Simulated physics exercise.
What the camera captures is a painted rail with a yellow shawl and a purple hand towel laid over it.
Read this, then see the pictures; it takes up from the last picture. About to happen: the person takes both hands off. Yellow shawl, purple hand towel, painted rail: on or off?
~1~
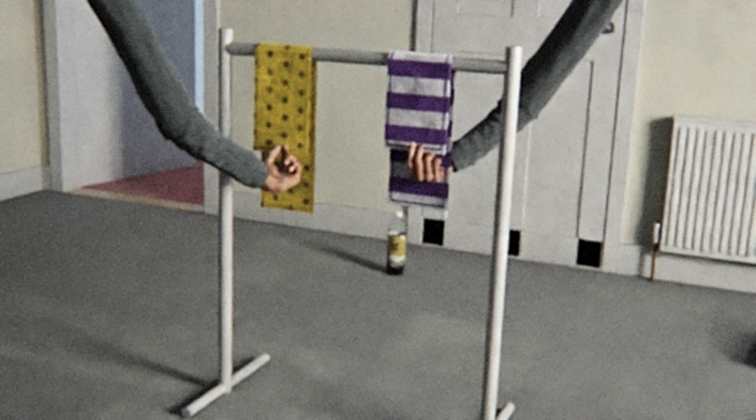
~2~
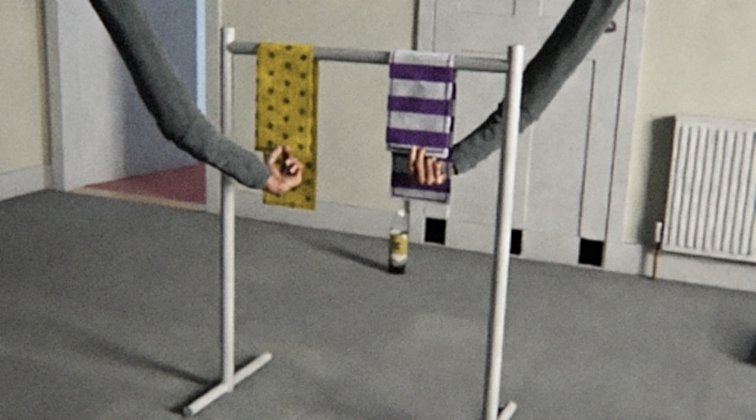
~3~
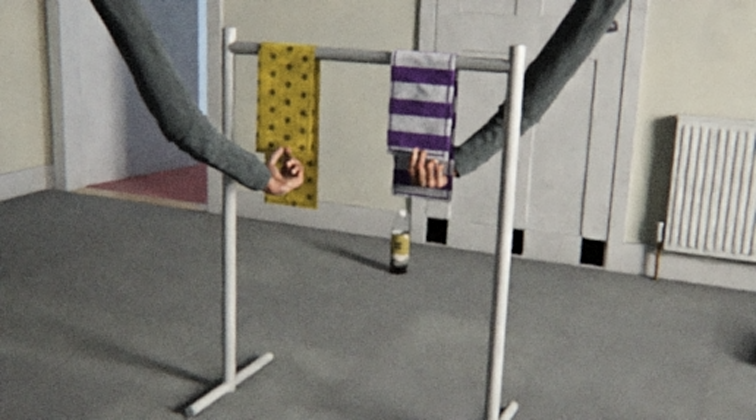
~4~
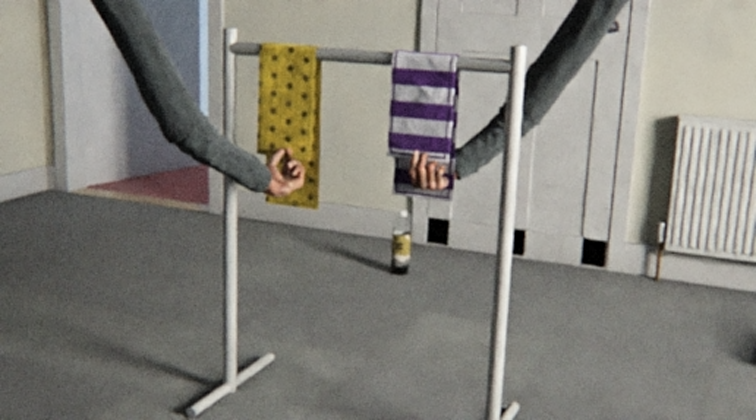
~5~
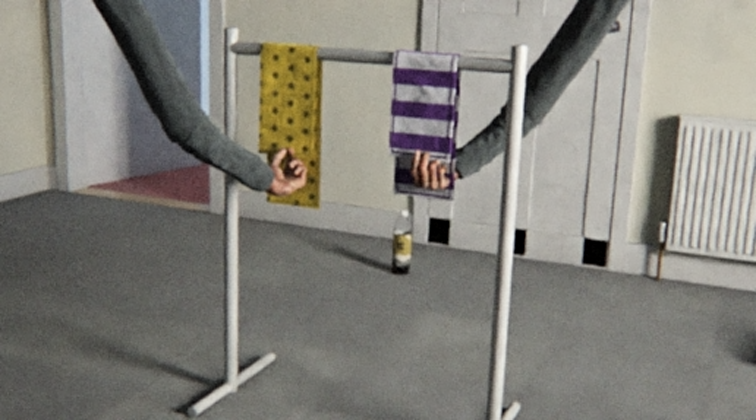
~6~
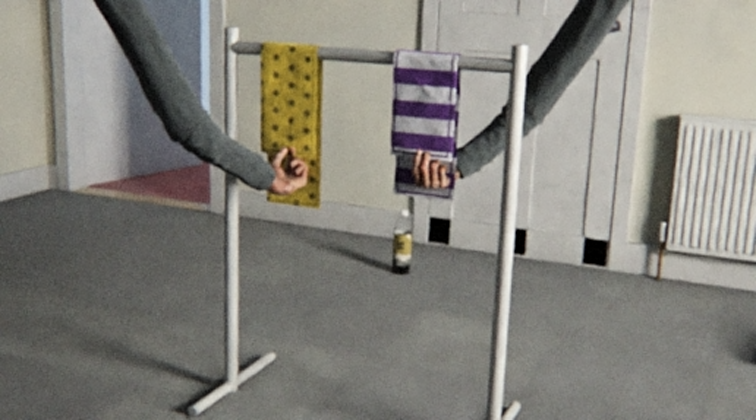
Outcome: I bet the yellow shawl stays; I bet the purple hand towel stays.
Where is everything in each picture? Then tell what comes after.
In the first frame, shawl front hem (294, 150), back hem (300, 207); hand towel front hem (399, 144), back hem (403, 200).
In the second frame, shawl front hem (295, 151); hand towel front hem (401, 147).
In the third frame, shawl front hem (297, 152); hand towel front hem (402, 150).
In the fourth frame, shawl front hem (298, 153); hand towel front hem (403, 152).
In the fifth frame, shawl front hem (300, 153); hand towel front hem (404, 152).
In the sixth frame, shawl front hem (301, 152), back hem (306, 202), front over half the back; hand towel front hem (406, 151), back hem (409, 190), front over half the back.
Then, 0.38 s after the last picture, shawl still hanging; hand towel still hanging.
At rest, shawl still hanging; hand towel still hanging. The yellow shawl hangs there and the purple hand towel keeps its place.
